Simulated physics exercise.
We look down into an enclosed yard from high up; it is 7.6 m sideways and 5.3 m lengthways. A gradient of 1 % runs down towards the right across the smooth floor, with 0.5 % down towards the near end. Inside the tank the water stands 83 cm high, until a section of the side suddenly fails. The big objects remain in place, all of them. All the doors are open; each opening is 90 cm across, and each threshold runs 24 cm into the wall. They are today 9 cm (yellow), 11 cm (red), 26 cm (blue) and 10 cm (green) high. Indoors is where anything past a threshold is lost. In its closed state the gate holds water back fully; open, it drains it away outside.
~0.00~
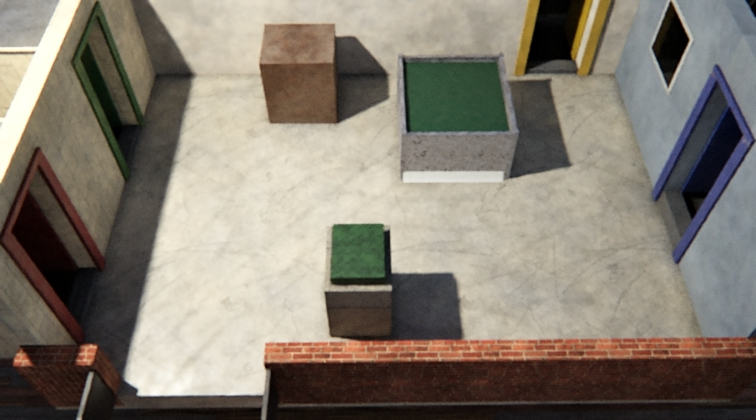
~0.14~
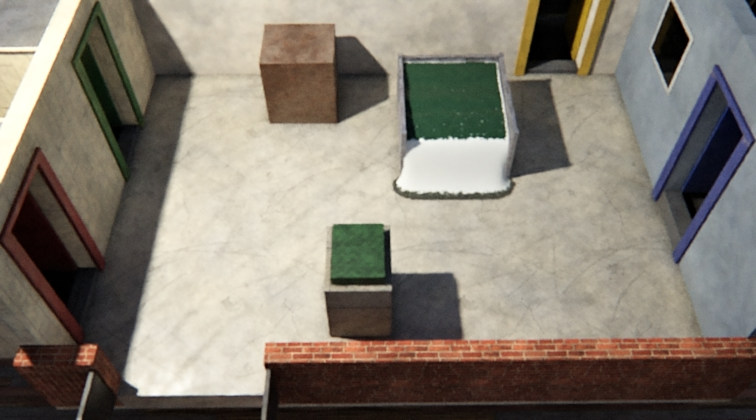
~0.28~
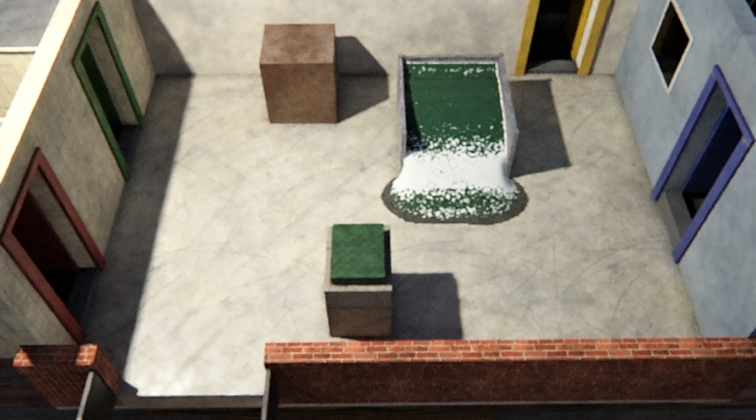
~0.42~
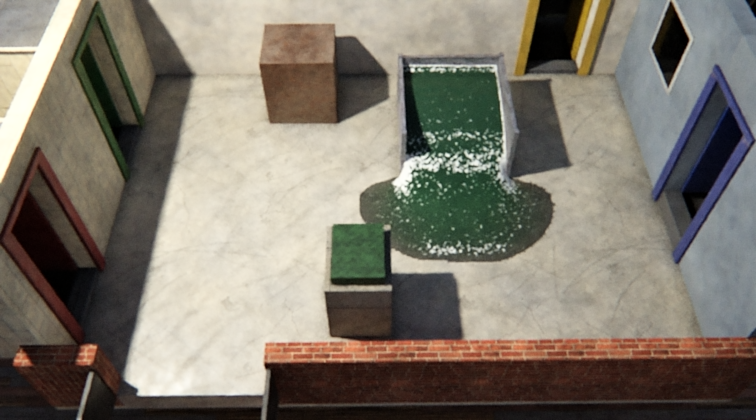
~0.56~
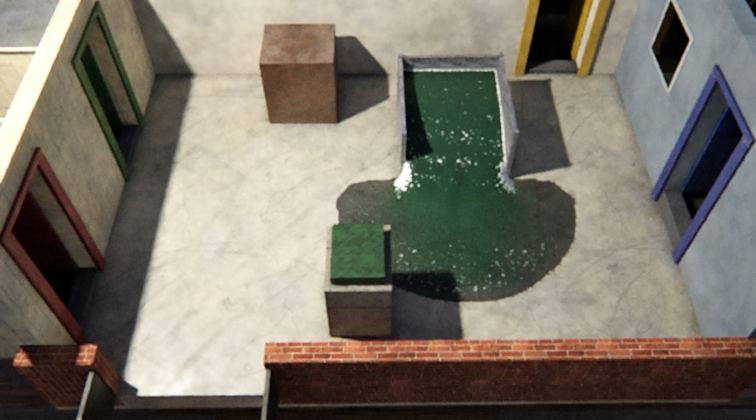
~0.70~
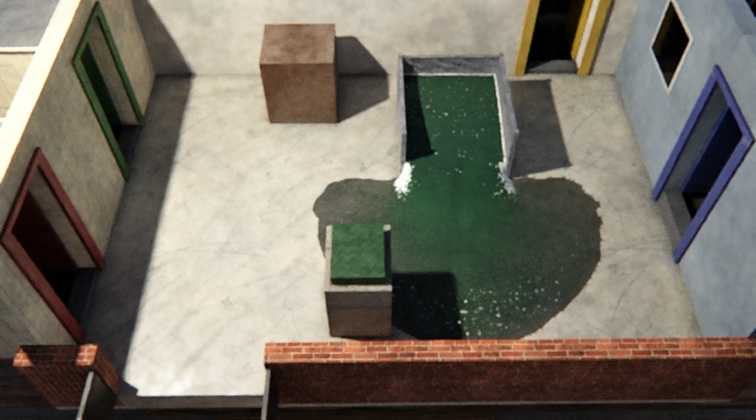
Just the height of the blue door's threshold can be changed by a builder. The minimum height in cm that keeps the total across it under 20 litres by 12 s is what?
It is close to 7.5 cm.
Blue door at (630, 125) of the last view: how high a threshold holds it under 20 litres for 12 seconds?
Something near 7.5 cm.
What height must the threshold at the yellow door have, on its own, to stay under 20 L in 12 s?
The yellow one would have to be about 10.5 cm high.
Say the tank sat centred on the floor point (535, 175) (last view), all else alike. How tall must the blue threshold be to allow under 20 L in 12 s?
9.0 cm or thereabouts.
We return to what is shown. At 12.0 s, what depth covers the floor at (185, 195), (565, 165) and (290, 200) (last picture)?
Depths in order: 2 / 6 / 4 cm.
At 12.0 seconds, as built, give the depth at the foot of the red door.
0.5 cm.
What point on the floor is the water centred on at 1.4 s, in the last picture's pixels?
Centre estimate: (462, 228) px, approximately.
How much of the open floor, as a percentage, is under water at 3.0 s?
55 %.
After 1.4 s water covers 35 % of the floor, deepest (41 cm) near (455, 373); it has not reached the blue door.
After 3.0 s water covers 55 % of the floor, deepest (32 cm) near (698, 372); 12 cm at the blue door, 0 litres in over its 26 cm threshold.
After 12.0 s water covers 90 % of the floor, deepest (10 cm) near (676, 305); 8 cm at the blue door, 0 litres in over its 26 cm threshold.
At the blue door as built, the water arrived by 1.6 s and peaked near 12 cm at 3.0 s.
With a threshold of 7 cm, 27 litres would have come in within the 12 s; with 9 cm, 8 litres. So under 20 litres takes about 7.5 cm.
